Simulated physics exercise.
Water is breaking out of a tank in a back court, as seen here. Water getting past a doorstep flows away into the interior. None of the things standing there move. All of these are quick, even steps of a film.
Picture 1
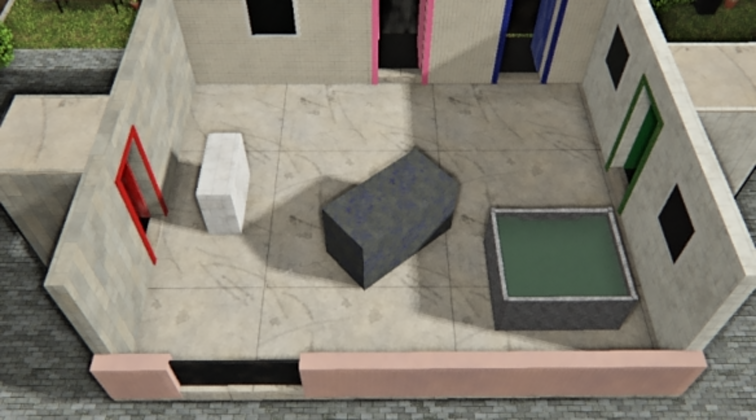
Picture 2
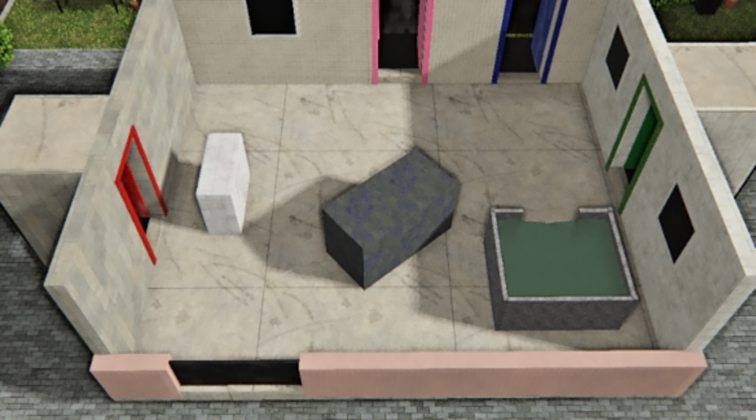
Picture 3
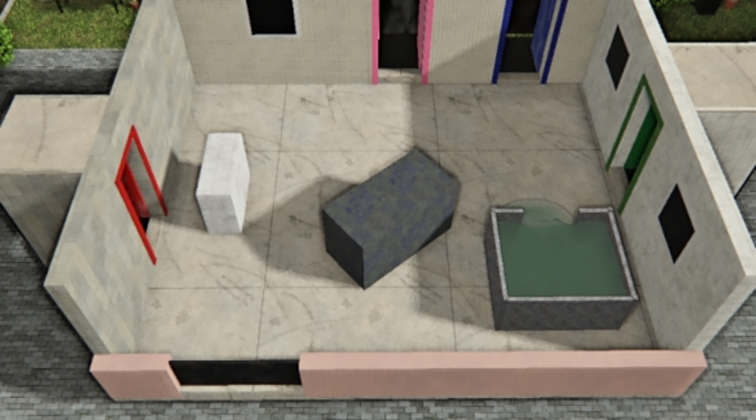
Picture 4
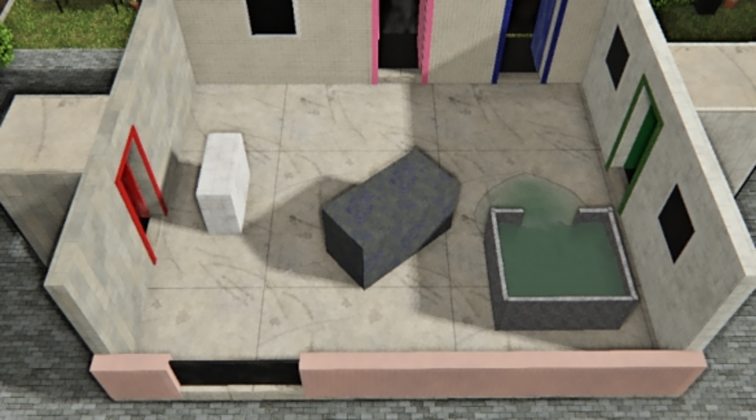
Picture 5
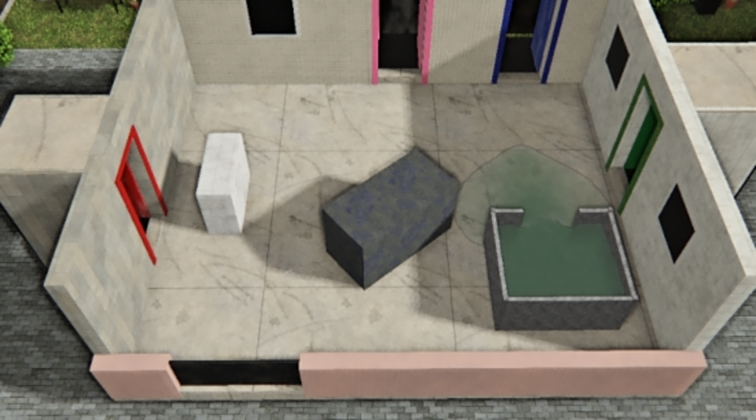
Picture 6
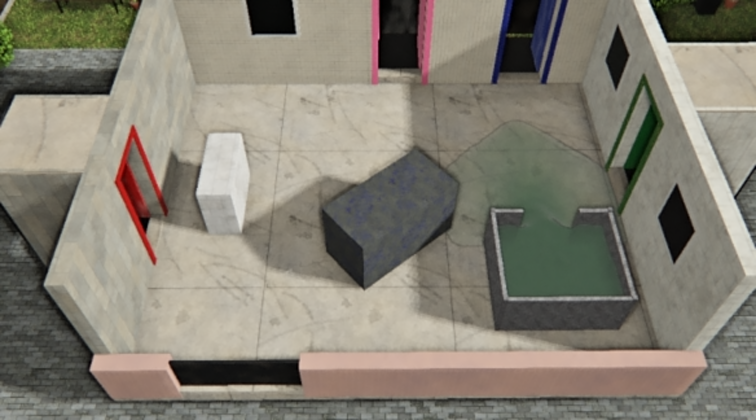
Green water fills a dark stone tank at the right of a pale-tiled back court, seen from high above by a still camera. A dark block stands in the middle and a white block to the left, among walls with red, pink, blue and green doorways. The tank's far side opens in a gap, and water pours out and spreads across the floor in a widening, see-through sheet.
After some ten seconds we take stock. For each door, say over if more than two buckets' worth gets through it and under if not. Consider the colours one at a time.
Result: The pink door will pass two buckets at most; the blue door will pass more than two buckets; the red door will pass two buckets at most; the green door will pass two buckets at most.
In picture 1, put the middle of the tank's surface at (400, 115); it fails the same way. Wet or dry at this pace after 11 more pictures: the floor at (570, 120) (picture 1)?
Submerged.
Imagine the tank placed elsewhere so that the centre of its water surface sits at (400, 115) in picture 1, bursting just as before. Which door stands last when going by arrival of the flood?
It's the red one, in my view.
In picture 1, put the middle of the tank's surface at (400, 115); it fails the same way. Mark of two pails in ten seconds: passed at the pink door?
Pink door: Overshoots.
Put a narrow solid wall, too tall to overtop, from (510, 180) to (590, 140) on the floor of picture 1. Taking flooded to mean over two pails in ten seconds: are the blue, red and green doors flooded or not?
Blue undershoots; red undershoots; green overshoots.
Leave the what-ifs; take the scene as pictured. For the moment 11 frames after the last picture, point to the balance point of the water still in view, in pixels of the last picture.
It is around (523, 198).
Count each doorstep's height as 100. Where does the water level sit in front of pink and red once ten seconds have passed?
Estimate, in order: 30 and 120 percent.
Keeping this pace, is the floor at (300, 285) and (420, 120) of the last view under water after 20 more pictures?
First spot spared, second spot soaked.
A moment on, water covers 30 % of the floor; the pink door not reached, the blue door under two buckets in, the red door not reached, the green door wet at the sill, nothing in.
Next, water covers 35 % of the floor; the pink door wet at the sill, nothing in, the blue door far over two buckets in, the red door not reached, the green door wet at the sill, nothing in.
Then, water covers 45 % of the floor; the pink door wet at the sill, nothing in, the blue door far over two buckets in, the red door not reached, the green door under two buckets in.
Later, water covers 60 % of the floor; the pink door wet at the sill, nothing in, the blue door far over two buckets in, the red door wet at the sill, nothing in, the green door under two buckets in.
In the end, water covers 85 % of the floor; the pink door wet at the sill, nothing in, the blue door far over two buckets in, the red door under two buckets in, the green door under two buckets in.
